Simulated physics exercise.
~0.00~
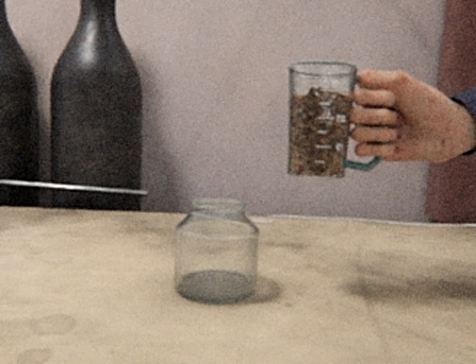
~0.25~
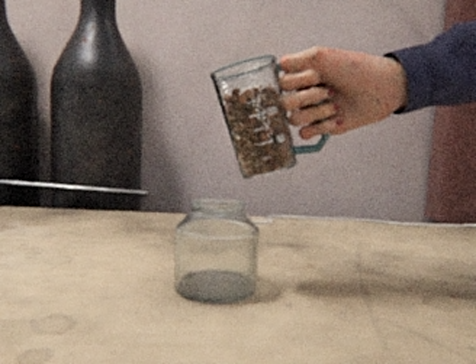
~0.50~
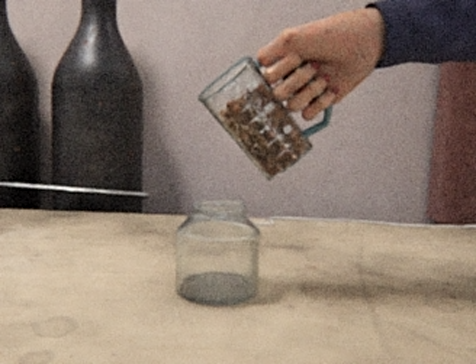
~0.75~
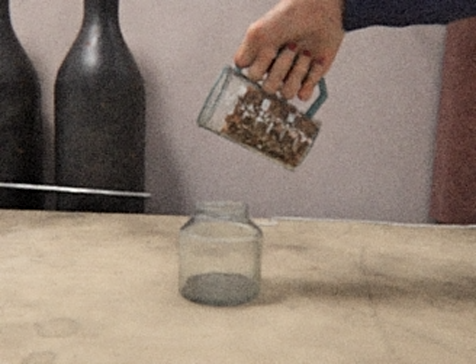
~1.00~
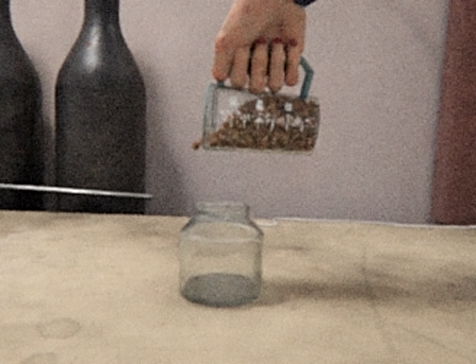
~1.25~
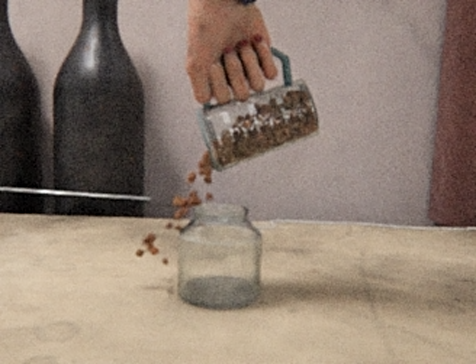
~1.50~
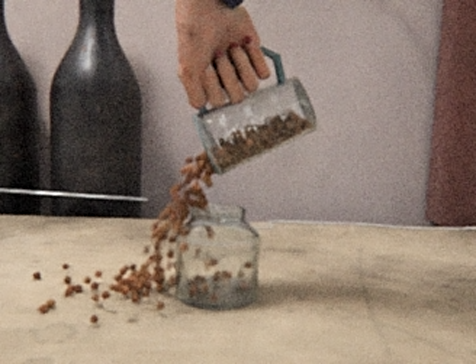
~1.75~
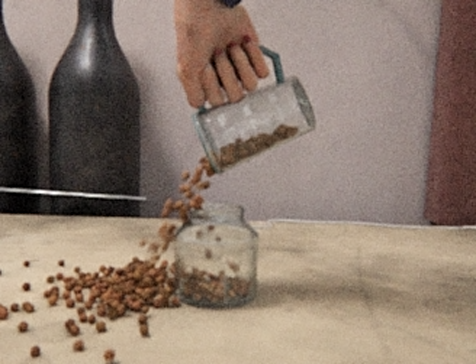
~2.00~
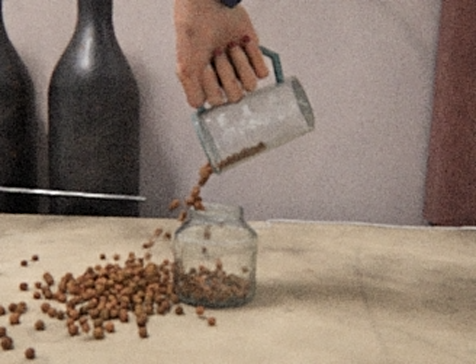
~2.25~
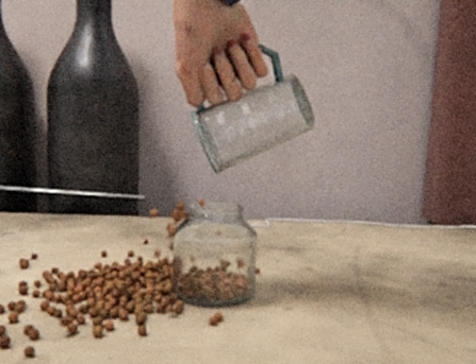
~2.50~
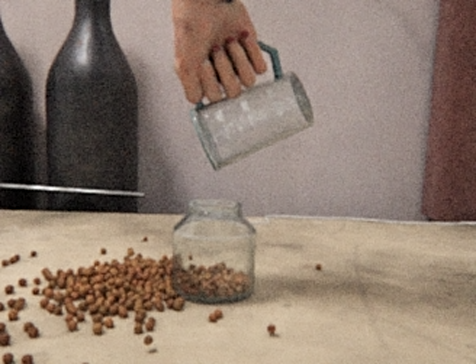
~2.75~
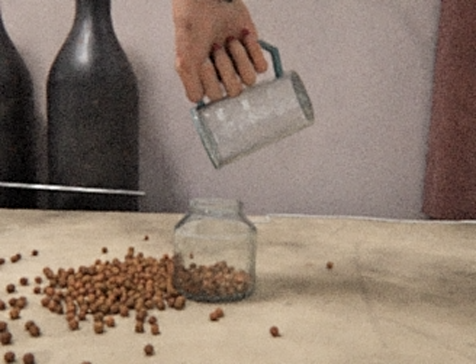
A hand brought in a glass cup of brown cereal balls from the right and tipped it over a small open jar, but most spilled onto the table to the left, leaving the cup empty and only some in the jar.
